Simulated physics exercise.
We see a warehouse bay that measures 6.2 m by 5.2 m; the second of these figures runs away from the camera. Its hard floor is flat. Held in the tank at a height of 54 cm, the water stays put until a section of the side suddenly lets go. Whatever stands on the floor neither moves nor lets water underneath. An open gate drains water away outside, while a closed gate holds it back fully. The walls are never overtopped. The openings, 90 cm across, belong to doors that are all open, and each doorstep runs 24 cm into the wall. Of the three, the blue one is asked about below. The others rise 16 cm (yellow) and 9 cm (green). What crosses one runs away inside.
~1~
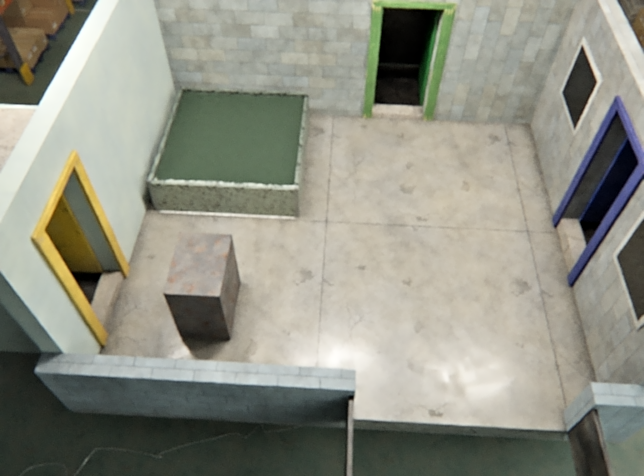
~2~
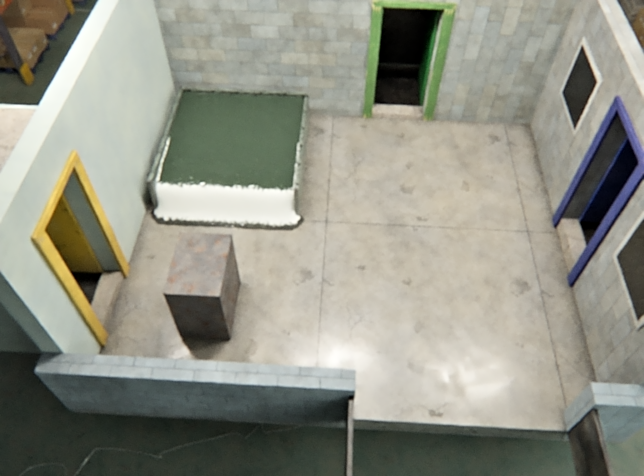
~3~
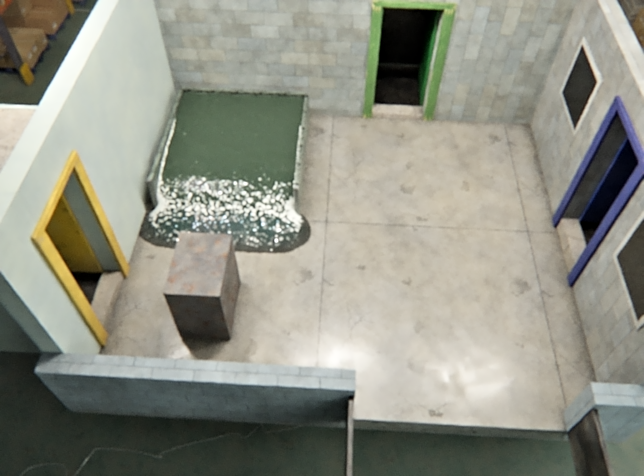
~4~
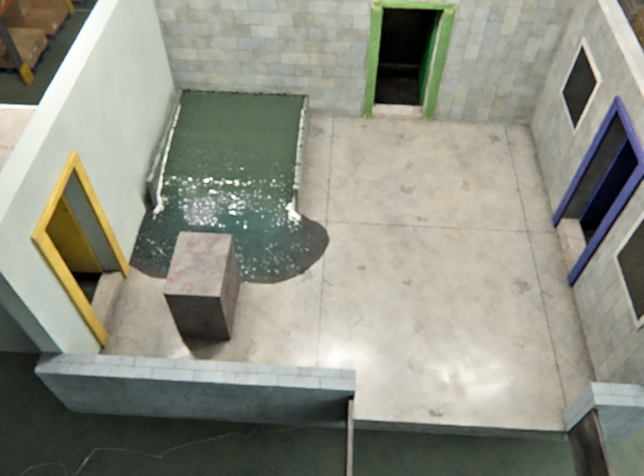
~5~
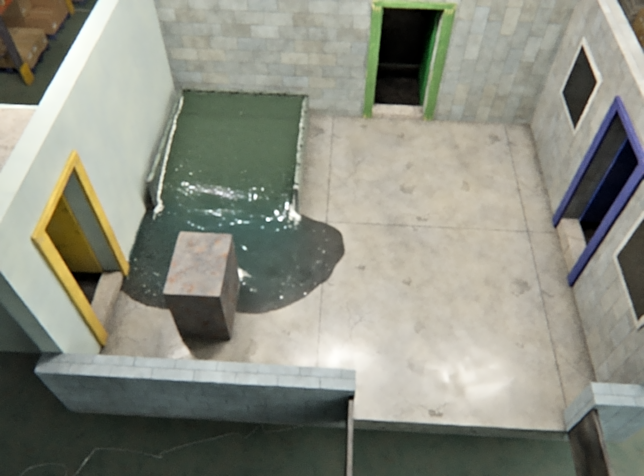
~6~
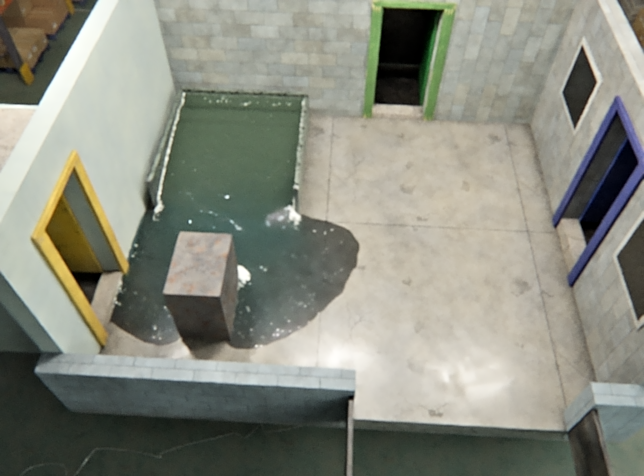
In a block-walled warehouse bay, green water bursts from one side of a tank and spreads around a box across the floor.
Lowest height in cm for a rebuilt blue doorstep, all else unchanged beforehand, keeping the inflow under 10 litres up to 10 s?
12 cm.
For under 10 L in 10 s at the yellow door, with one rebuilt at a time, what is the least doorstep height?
Door yellow, min height approx. 23 cm.
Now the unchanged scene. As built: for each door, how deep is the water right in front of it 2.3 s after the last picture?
Depths, in cm - yellow: 20, blue: 0, green: 0.
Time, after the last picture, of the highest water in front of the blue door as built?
It peaks around 4.5 s.
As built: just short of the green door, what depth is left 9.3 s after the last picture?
Some 7.5 centimetres.
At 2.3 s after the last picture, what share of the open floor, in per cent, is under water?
Around 45 per cent of the floor.
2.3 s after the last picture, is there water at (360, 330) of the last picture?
I'd say that place has got wet.
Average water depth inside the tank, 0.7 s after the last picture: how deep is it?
Mean depth: Approx. 30 cm.
Then, 0.7 s after the last picture water covers 30 % of the floor, deepest (51 cm) near (90, 383); it has not reached the blue door.
Then, 2.3 s after the last picture water covers 45 % of the floor, deepest (30 cm) near (90, 383); it has not reached the blue door.
Then, 9.3 s after the last picture water covers 95 % of the floor, deepest (12 cm) near (310, 126); 6 cm at the blue door, 0 litres in over its 22 cm doorstep.
At the blue door as built, the water peaked near 18 cm, 4.3 s after the last picture.
With a doorstep of 10.5 cm, 17 litres would have come in within the 10 s; with 14 cm, 5 litres. So under 10 litres takes about 12 cm.
